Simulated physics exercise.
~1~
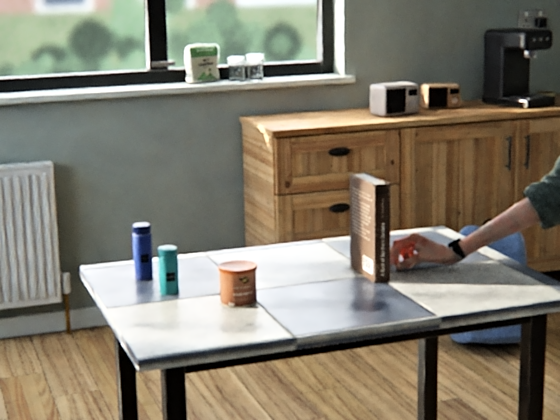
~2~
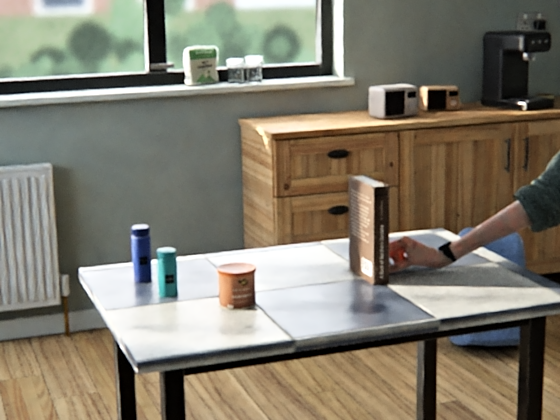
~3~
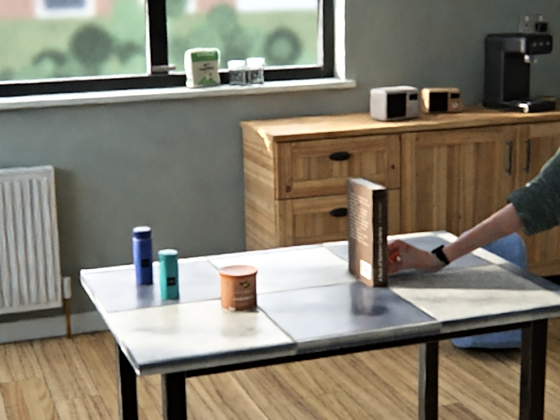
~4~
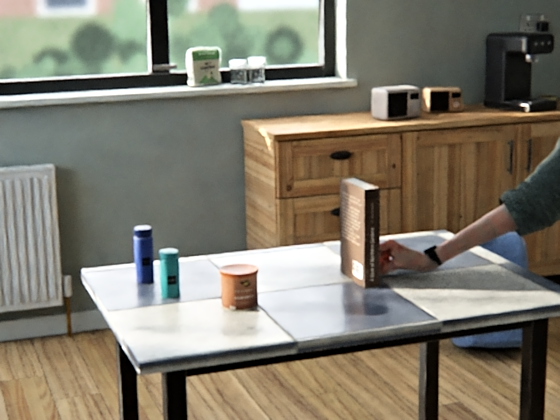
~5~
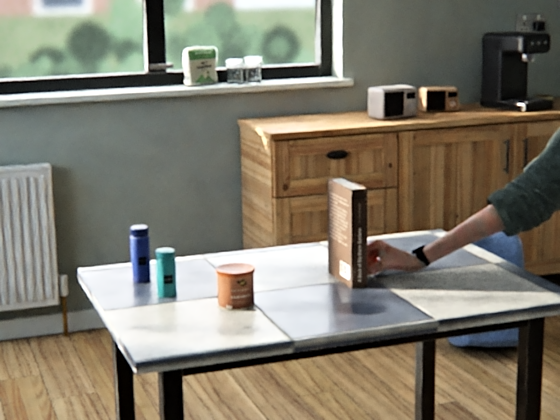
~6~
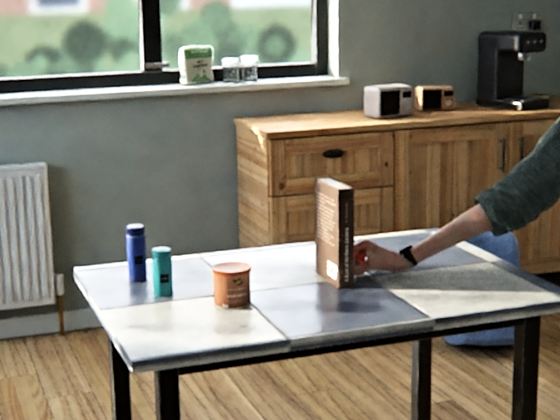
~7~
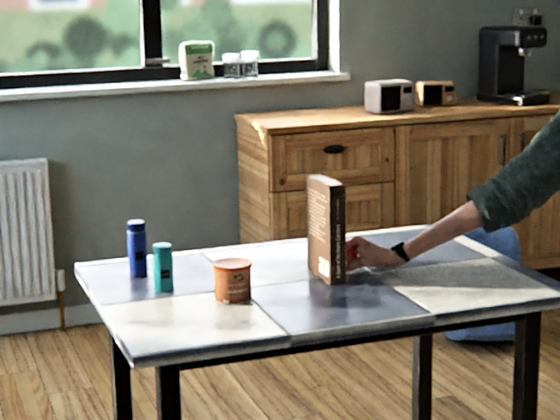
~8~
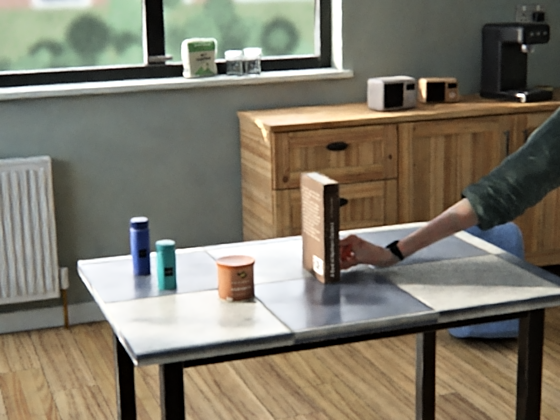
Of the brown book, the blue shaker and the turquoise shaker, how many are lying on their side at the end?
None of them is lying down. The brown book and both shakers are all still standing upright.
